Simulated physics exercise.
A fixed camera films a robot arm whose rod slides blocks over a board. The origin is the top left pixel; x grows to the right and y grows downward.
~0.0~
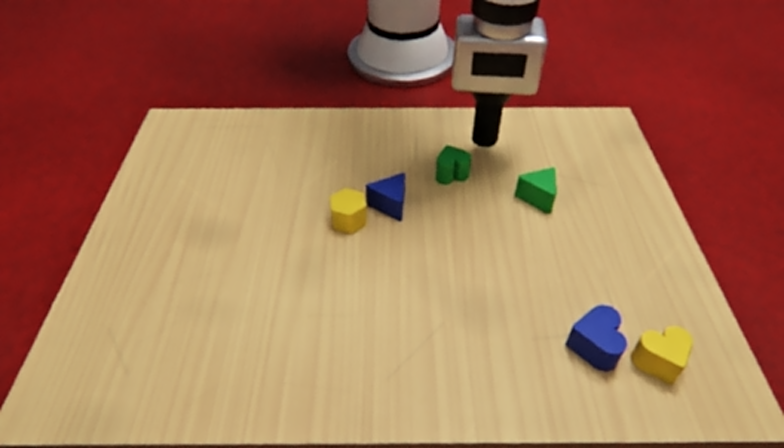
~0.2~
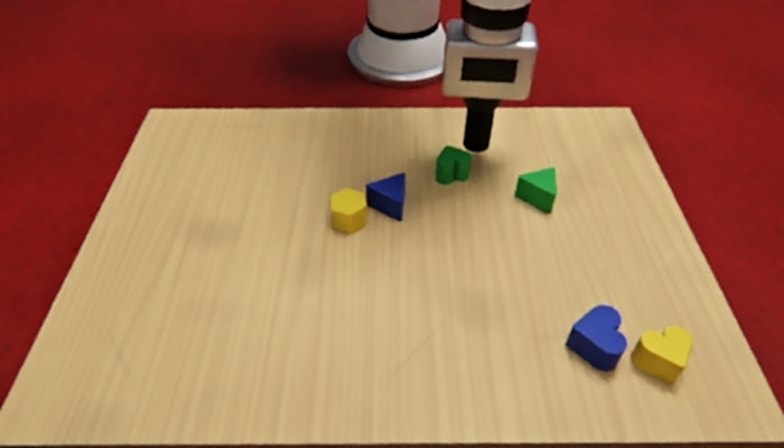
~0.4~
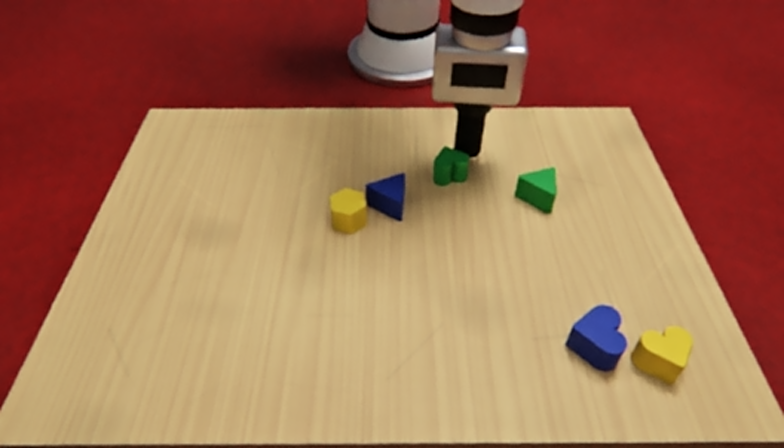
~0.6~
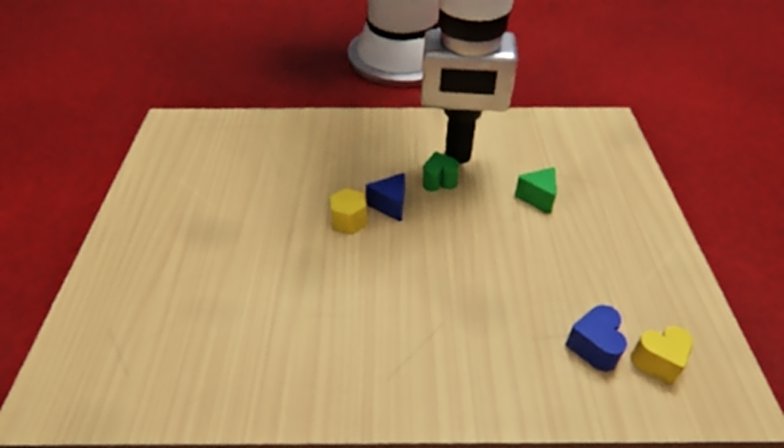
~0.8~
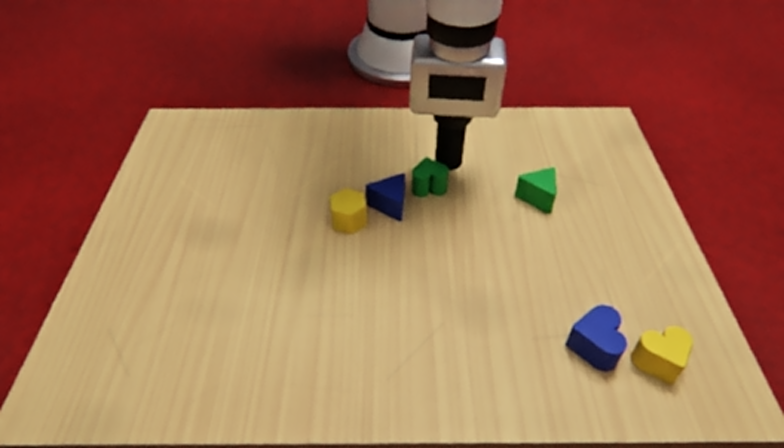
A robot arm with a black rod moved left across a wooden board and pushed the small green heart toward the blue triangle and yellow hexagon, while the other blocks stayed still.
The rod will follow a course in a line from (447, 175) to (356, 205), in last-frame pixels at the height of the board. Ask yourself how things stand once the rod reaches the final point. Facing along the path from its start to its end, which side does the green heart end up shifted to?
It is displaced to the left.
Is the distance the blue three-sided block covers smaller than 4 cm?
The answer is no.
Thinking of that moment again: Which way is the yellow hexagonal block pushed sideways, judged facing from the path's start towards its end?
It slides leftward.
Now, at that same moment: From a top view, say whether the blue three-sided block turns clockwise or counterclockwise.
Short answer: Counterclockwise.
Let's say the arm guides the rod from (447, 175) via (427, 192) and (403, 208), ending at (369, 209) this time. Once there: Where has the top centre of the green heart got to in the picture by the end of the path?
Pixel (340, 186).
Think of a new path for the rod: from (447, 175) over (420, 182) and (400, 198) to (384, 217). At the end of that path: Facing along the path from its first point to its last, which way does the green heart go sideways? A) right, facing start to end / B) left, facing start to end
Letter B.
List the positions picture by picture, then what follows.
The first frame shows rod tip (485, 139); block tops, yellow hexagonal block (348, 201); blue three-sided block (390, 186); green heart (453, 155).
The second frame shows rod (476, 145); blocks unchanged.
The third frame shows rod (467, 150); green heart (451, 157).
The fourth frame shows rod (458, 156); green heart (441, 162).
The fifth frame shows rod (448, 162); yellow hexagonal block (348, 201); blue three-sided block (390, 186); green heart (430, 168).
On the path given first. One third of the way, rod (418, 172); yellow hexagonal block (341, 205); blue three-sided block (371, 190); green heart (401, 180).
Two thirds of the way, rod (387, 182); yellow hexagonal block (333, 210); blue three-sided block (358, 193); green heart (387, 195), turned 35° anticlockwise.
At the end, rod (355, 192); yellow hexagonal block (319, 224), turned 20° anticlockwise; blue three-sided block (333, 201), turned 35° anticlockwise; green heart (381, 199), turned 60° anticlockwise.
